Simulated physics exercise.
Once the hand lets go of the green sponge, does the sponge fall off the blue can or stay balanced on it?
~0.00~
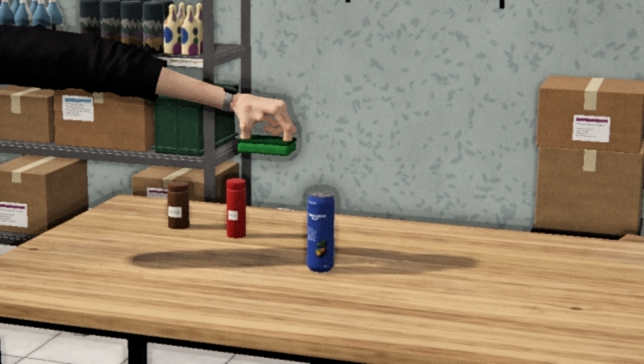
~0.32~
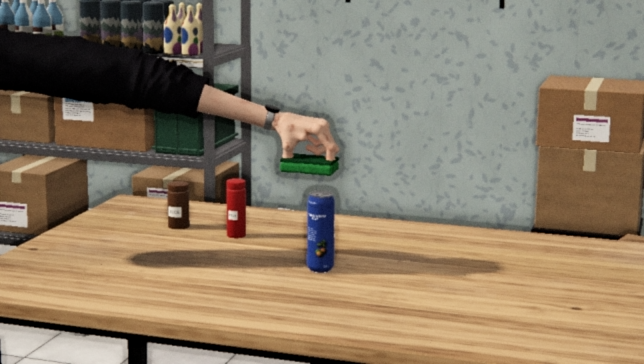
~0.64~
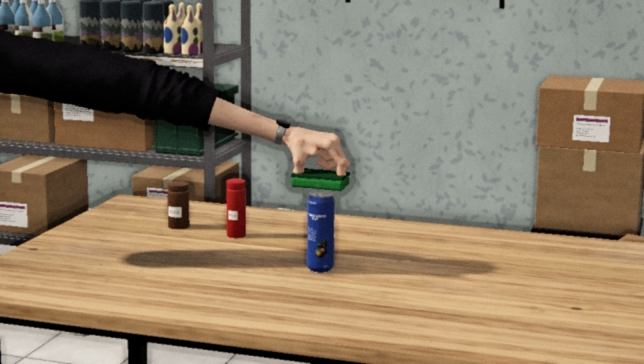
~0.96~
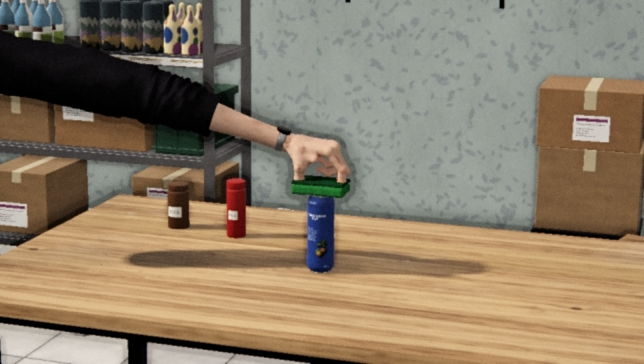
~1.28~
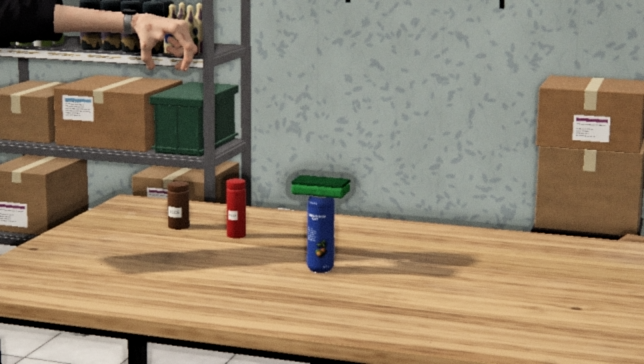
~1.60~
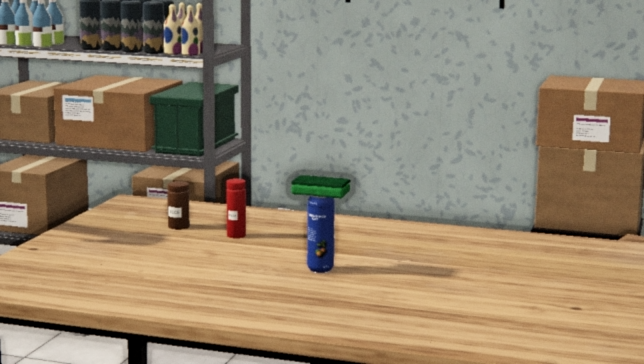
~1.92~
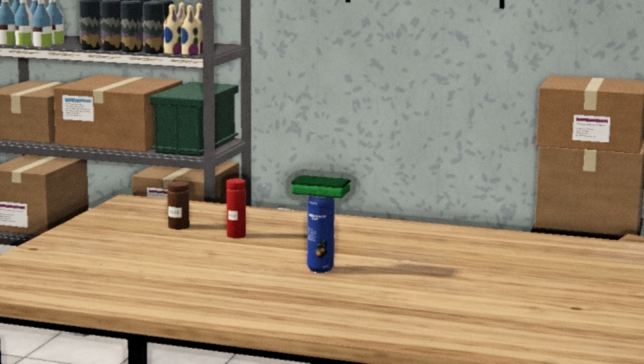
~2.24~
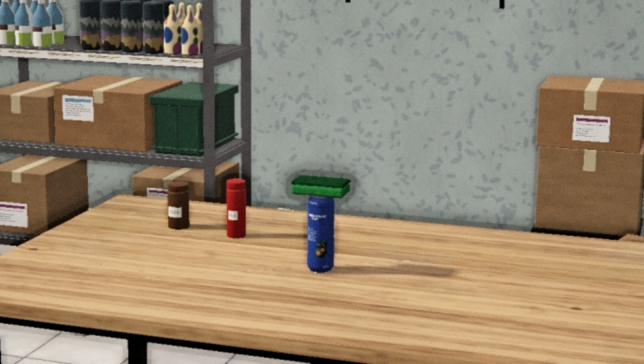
The green sponge stays balanced on top of the blue can after the hand has gone, and the can remains upright.
